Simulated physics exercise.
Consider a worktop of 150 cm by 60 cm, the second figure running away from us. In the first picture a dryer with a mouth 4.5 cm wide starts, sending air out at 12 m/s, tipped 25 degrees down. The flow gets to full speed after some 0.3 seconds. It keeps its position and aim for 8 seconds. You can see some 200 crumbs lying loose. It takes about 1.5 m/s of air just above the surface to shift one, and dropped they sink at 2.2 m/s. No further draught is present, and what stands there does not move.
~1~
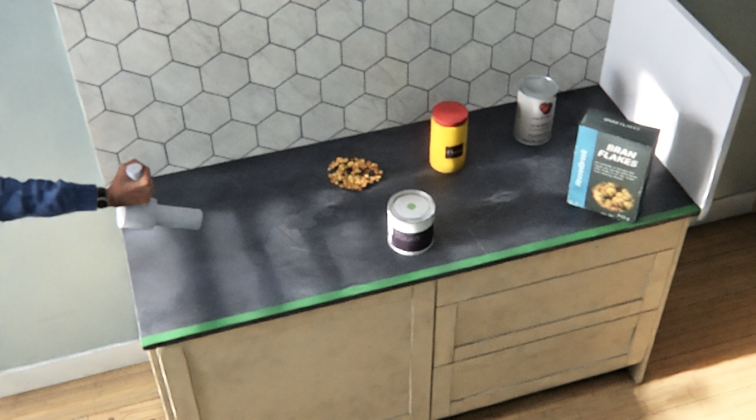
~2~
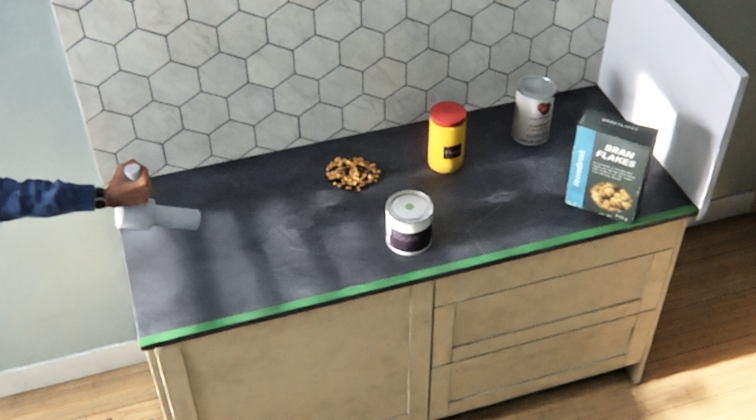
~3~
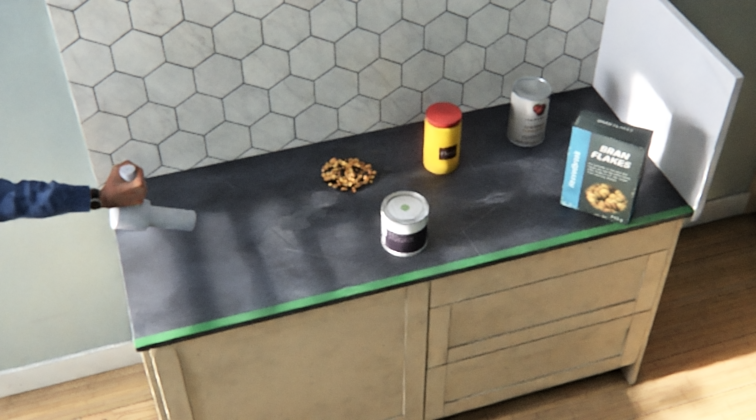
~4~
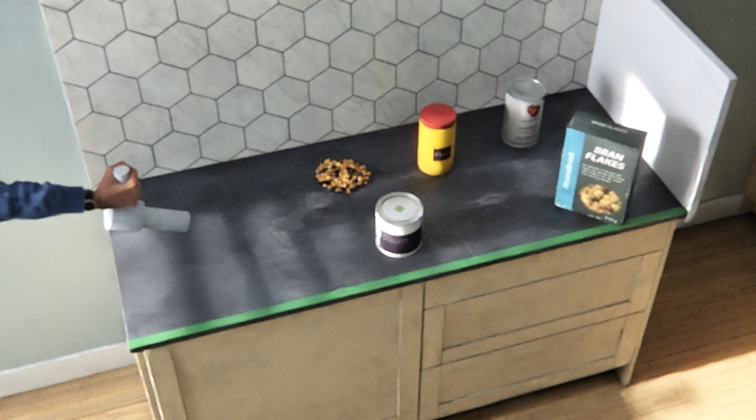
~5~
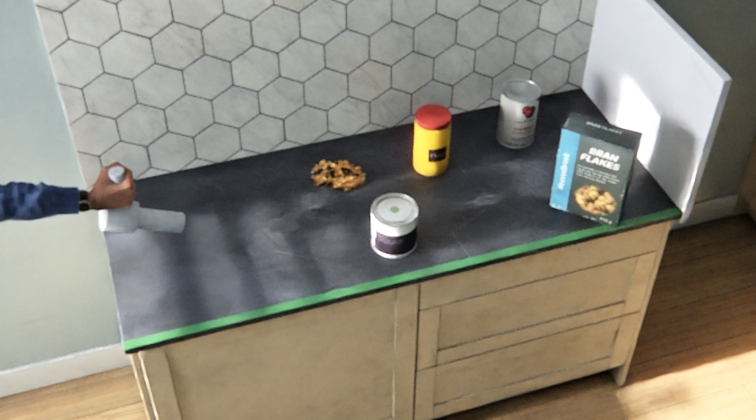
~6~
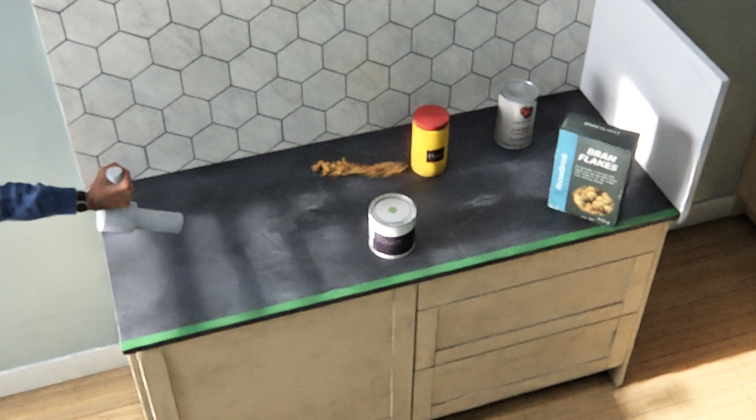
On a dark worktop with a green edge, a hand held a white dryer at the left while a pile of crumbs lay still, then many of them slid right toward a red-lidded yellow jar.
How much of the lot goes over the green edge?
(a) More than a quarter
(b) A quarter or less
A quarter or less.
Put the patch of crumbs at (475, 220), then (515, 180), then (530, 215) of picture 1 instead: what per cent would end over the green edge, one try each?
In turn: 10 per cent, 50 per cent, 4 per cent.
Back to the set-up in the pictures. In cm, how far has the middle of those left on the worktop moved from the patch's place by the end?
That works out close to 80 centimetres.
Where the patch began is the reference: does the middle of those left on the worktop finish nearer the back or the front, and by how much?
It moves toward the far edge, close to 15 cm.
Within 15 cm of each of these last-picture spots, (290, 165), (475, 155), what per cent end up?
Estimates in listed order: 0 %; 10 %.
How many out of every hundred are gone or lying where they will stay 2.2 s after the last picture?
It comes to some 50 per cent.
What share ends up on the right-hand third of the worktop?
I'd estimate around 100 per cent.
Then, 1.2 s after the last picture, 58 % are on the move or not yet settled, 0 % are over the green edge; the middle of those still in play is near (566, 97).
Then, 2.2 s after the last picture, 48 % are on the move or not yet settled, 0 % are over the green edge; the middle of those still in play is near (567, 97).
Then, 4.1 s after the last picture, 43 % are on the move or not yet settled, 0 % are over the green edge; the middle of those still in play is near (567, 97).
Then, 7.7 s after the last picture, at the end, 0 % are over the green edge; the middle of those still in play is near (567, 97).
